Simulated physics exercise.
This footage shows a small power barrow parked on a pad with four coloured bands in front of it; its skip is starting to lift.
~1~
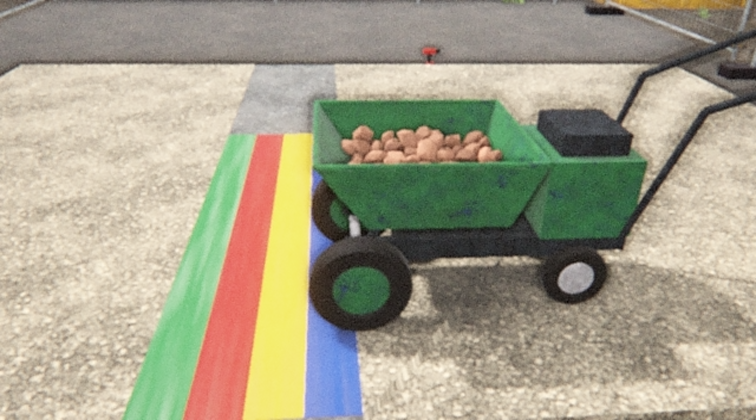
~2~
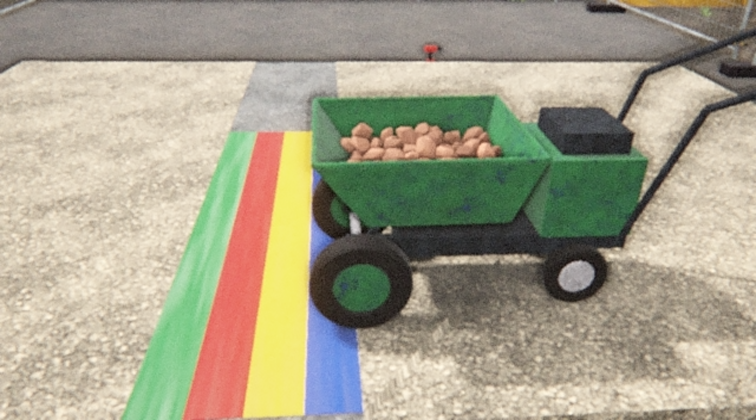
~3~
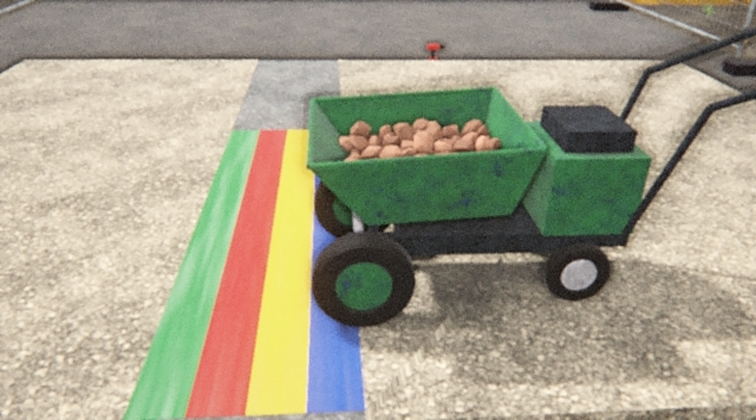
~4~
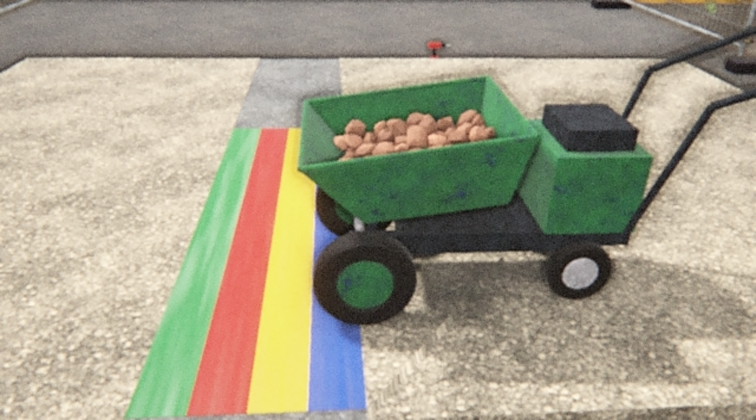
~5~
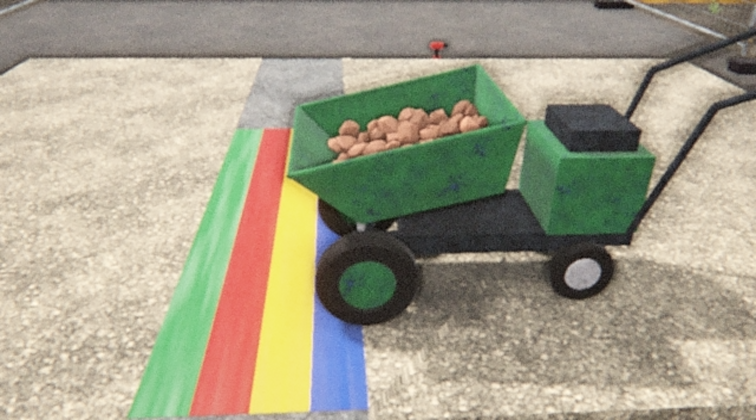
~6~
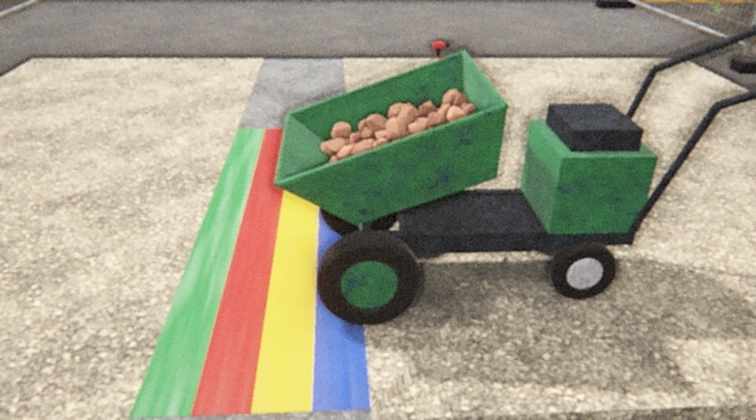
On a pale paved pad, a green power barrow loaded with brown lumps of rubble stands beside green, red, yellow and blue bands, and its skip tilts from level to a clear slant, the left lip lowering and right end rising.
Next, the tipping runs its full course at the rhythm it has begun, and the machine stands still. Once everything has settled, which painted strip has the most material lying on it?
Most of it lies on the green strip.
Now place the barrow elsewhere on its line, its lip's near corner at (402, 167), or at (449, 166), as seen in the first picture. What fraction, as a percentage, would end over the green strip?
You'd get 20 in a hundred the first time and 10 in a hundred the second.
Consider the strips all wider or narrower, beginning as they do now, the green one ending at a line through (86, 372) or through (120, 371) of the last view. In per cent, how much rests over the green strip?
40 and 40 percent, roughly.
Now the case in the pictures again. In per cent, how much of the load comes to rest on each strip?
Shares by strip - blue: 0 per cent; yellow: 0 per cent; red: 10 per cent; green: 35 per cent.
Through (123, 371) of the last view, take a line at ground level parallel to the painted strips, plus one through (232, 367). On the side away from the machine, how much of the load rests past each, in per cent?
Around 20 per cent for the first, around 80 per cent for the second.
Soon after the last picture, skip tipped steeply; all in the skip.
A little later, skip tipped right over; about two thirds in the skip; a small part over the red strip; about a quarter over the green strip; a stray few off the paint.
Later still, skip tipped right over; about a quarter in the skip; a small part over the red strip; about a third over the green strip; about a third off the paint.
At rest, skip tipped right over; about a quarter in the skip; none over the blue strip; none over the yellow strip; a small part over the red strip; about a third over the green strip; about a third off the paint.
